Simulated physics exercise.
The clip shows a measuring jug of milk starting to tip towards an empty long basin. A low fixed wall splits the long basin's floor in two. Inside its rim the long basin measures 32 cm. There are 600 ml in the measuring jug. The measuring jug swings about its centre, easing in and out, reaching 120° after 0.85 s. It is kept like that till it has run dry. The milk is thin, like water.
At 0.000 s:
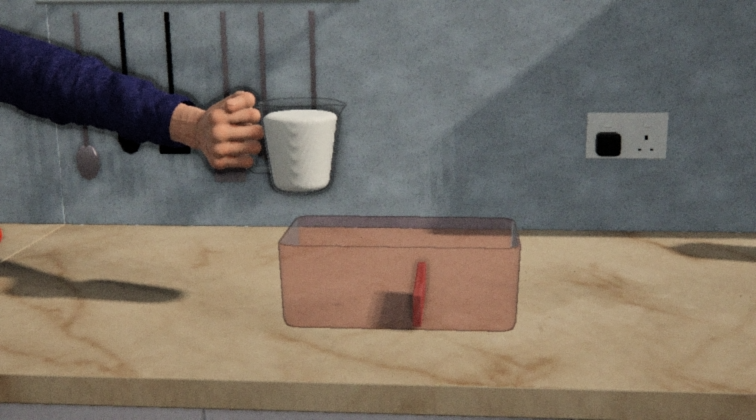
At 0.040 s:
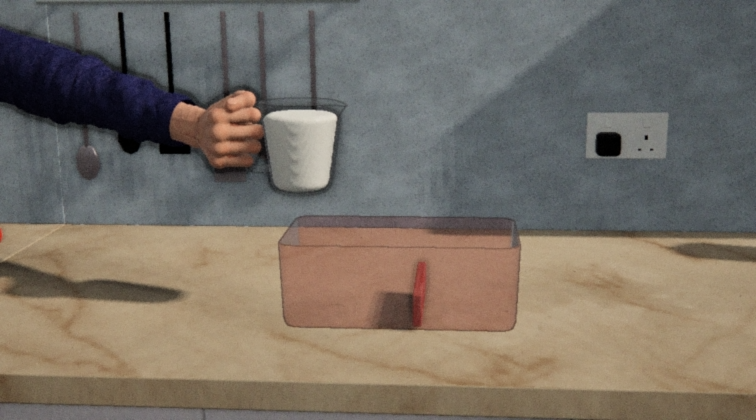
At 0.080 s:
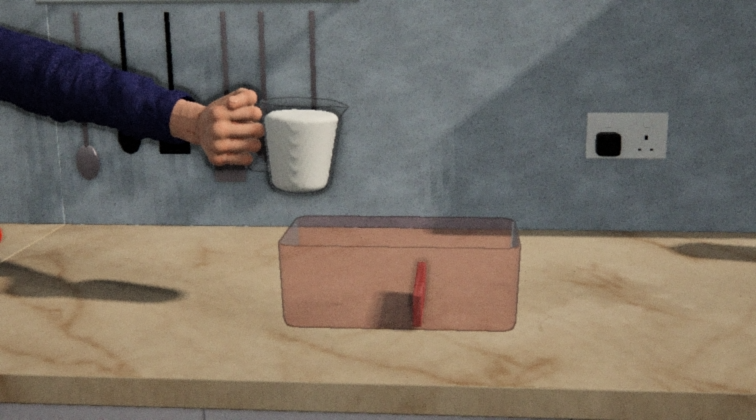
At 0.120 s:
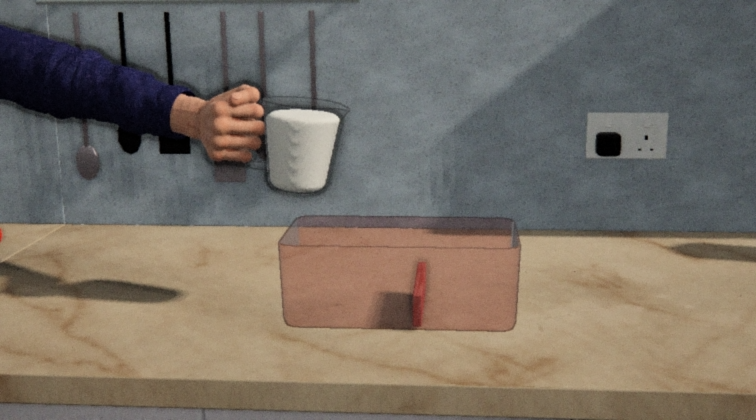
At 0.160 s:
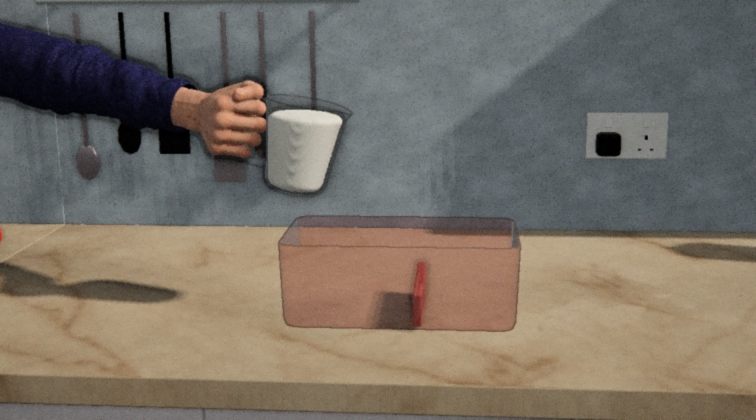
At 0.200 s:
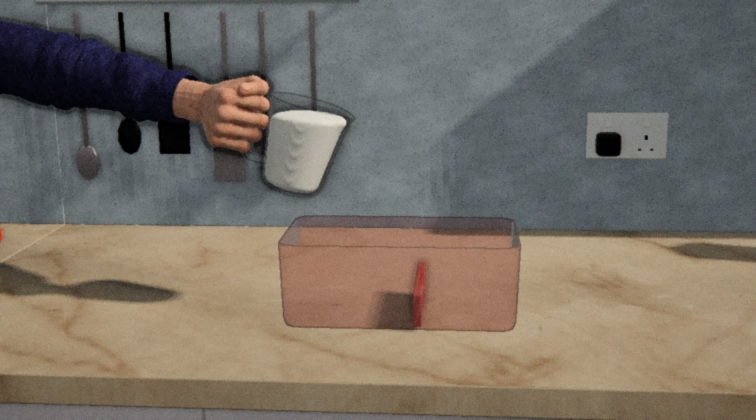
A clear measuring jug of white milk, held by a hand in a dark blue sleeve above an empty, see-through reddish basin on a marble-patterned worktop, begins almost upright. The hand gradually tilts it a little to the right, and the milk stays level inside while the basin remains still.
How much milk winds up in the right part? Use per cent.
The far part has some 8 per cent.
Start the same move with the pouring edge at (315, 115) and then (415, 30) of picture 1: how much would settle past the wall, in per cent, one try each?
First 5, then 75 per cent.
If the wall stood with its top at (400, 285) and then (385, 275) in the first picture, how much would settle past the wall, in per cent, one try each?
In turn about 35 and 50 per cent.
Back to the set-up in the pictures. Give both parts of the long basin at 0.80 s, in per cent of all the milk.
Some 82 per cent left and 3 right.
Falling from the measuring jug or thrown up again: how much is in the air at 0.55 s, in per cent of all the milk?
About 24 per cent.
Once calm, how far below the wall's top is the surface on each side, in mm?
Left about 26 mm, right about 42 mm.
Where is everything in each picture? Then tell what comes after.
Tilt 0°; pouring edge (347, 104); surface from (265, 115) to (338, 115); the long basin's rim runs from (288, 231) to (517, 234); the wall's top is at (420, 279), in the first picture.
Tilt 1°; pouring edge (347, 104); surface from (265, 114) to (338, 115), in the second picture.
Tilt 3°; pouring edge (349, 106); surface from (266, 113) to (339, 116), in the third picture.
Tilt 6°; pouring edge (351, 109); surface from (269, 113) to (340, 117), in the fourth picture.
Tilt 10°; pouring edge (353, 113); surface from (270, 114) to (343, 118), in the fifth picture.
Tilt 16°; pouring edge (356, 118); surface from (273, 116) to (347, 119), in the sixth picture.
Then, 0.55 s in, the tilt is 86° and 63 per cent is still to pour, 13 is left of the wall and 0 right of it.
Then, 0.80 s in, the tilt is 119° and 6 per cent is still to pour, 82 is left of the wall and 3 right of it.
Then, 1.06 s in, the tilt is 120° and 0 per cent is still to pour, 89 is left of the wall and 8 right of it.
Then, 1.35 s in, the tilt is 120° and 0 per cent is still to pour, 89 is left of the wall and 8 right of it.
Finally, 89 per cent lies left of the wall, 8 right of it and 3 outside.
